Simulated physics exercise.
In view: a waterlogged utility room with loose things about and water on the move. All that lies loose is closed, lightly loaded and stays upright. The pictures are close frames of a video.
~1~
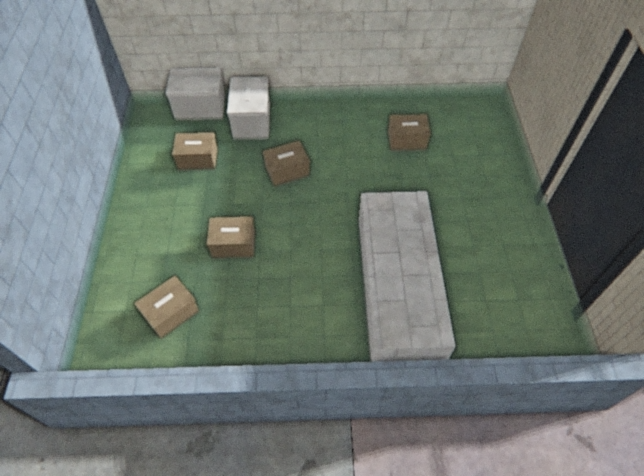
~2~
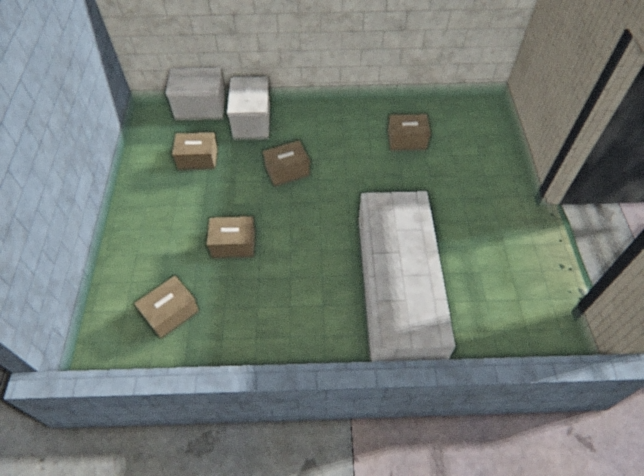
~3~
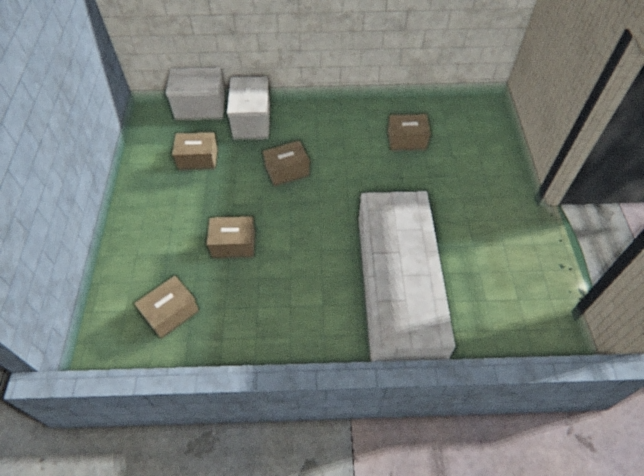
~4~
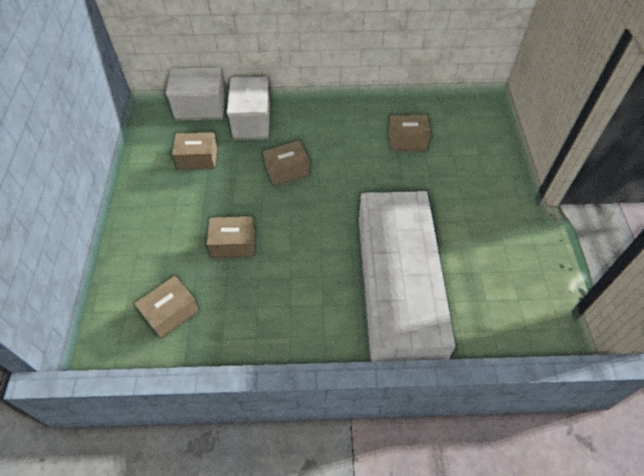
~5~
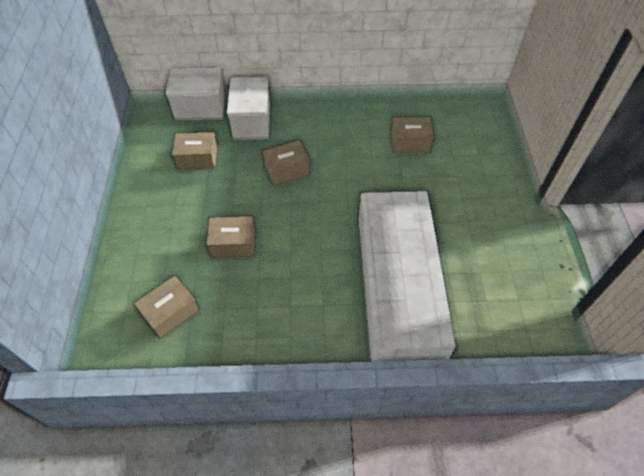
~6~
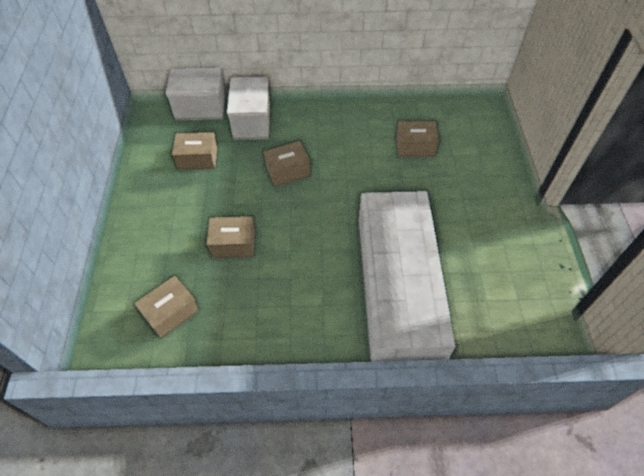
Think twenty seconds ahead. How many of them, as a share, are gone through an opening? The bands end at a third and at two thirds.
Share: One to two thirds.
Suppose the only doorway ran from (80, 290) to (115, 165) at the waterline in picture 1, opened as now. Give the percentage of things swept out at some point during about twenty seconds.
Some 100 per cent.
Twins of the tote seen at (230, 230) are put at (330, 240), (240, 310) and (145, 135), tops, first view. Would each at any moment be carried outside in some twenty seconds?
In that order: Washed out, no, stays.
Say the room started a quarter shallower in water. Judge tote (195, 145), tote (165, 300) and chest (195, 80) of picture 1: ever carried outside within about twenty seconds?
One after the other: Inside, stays, inside.
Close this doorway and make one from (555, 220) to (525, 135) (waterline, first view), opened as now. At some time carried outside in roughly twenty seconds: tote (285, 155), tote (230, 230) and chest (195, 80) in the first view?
One after the other: Yes, gone, no.
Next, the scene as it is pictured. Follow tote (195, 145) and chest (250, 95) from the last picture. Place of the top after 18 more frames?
Close to (261, 132) and (358, 94).
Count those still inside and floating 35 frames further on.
It comes to 5.
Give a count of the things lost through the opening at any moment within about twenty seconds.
It comes to 4.
A moment on, 0 of 7 are out; 7 afloat.
Next, 1 of 7 are out; 6 afloat.
Later, 2 of 7 are out; 5 afloat.
In the end, 4 of 7 are out; 3 afloat.
